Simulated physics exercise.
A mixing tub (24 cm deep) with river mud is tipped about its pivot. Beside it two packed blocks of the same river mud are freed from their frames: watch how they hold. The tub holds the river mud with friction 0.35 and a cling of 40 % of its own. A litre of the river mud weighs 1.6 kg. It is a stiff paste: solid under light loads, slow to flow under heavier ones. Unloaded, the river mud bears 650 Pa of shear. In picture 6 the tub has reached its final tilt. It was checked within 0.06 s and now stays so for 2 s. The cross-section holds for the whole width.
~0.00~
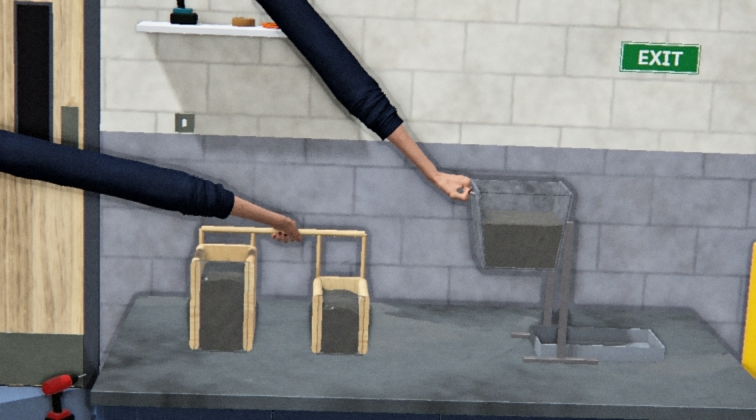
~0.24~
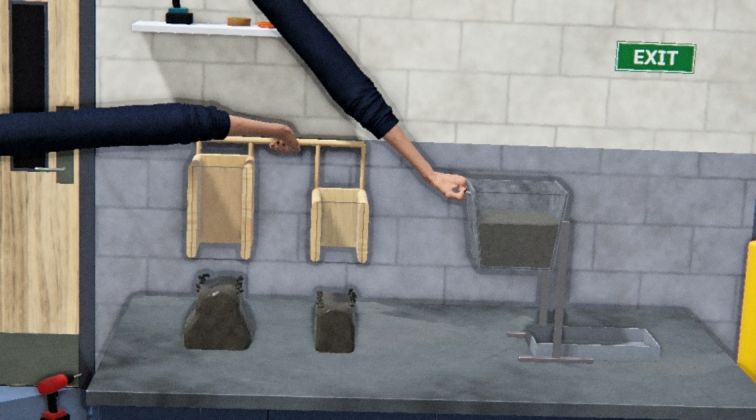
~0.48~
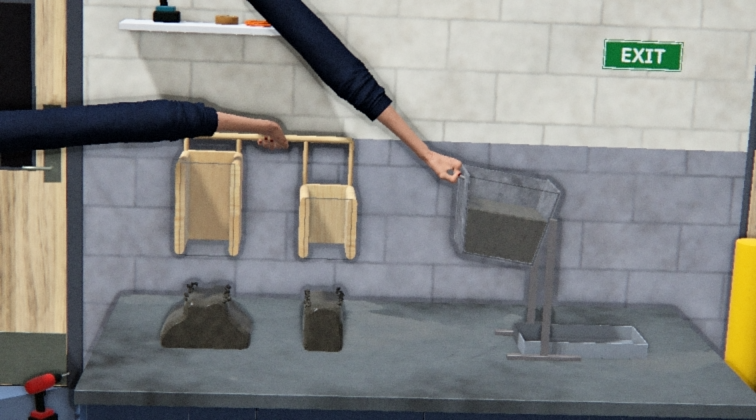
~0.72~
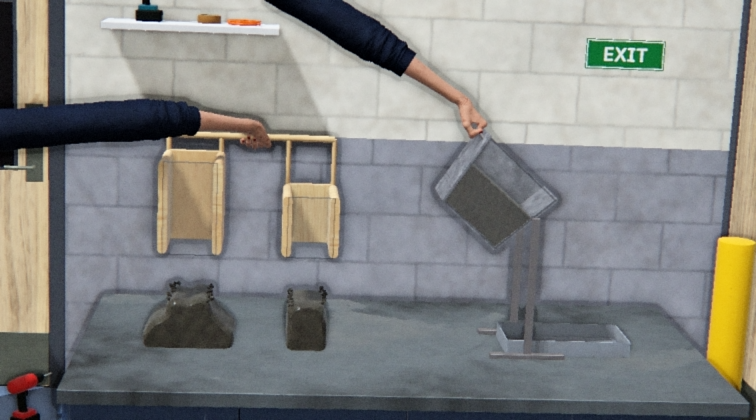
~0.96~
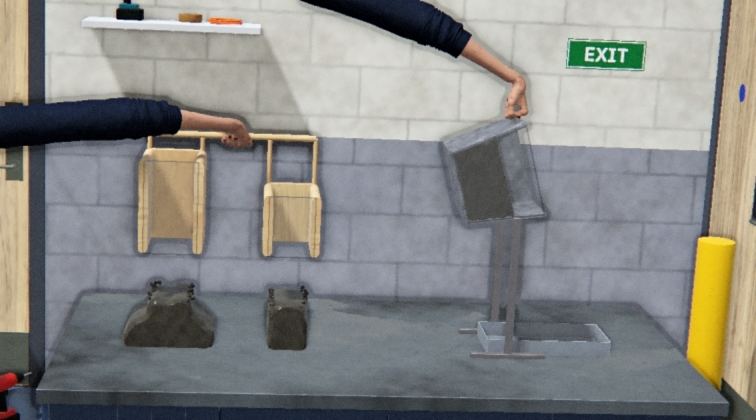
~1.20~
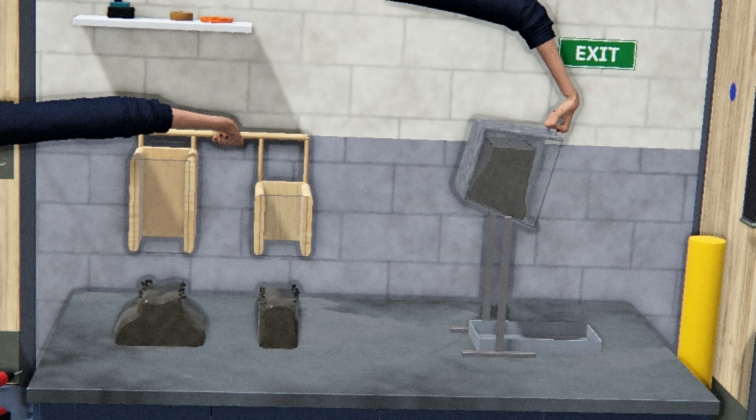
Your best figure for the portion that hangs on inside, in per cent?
Close to 0 per cent.
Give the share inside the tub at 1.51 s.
Some 25 per cent.
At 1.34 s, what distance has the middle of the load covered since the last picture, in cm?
Some 9 cm.
After 1.34 s, the tub is at 104 degrees and holds 80 %.
After 1.51 s, the tub is at 104 degrees and holds 24 %.
After 1.68 s, the tub is at 104 degrees and holds 0 %.
After 1.85 s, the tub is at 104 degrees and holds 0 %.
After 3.20 s, at the end, the tub is at 104 degrees and holds 0 %.
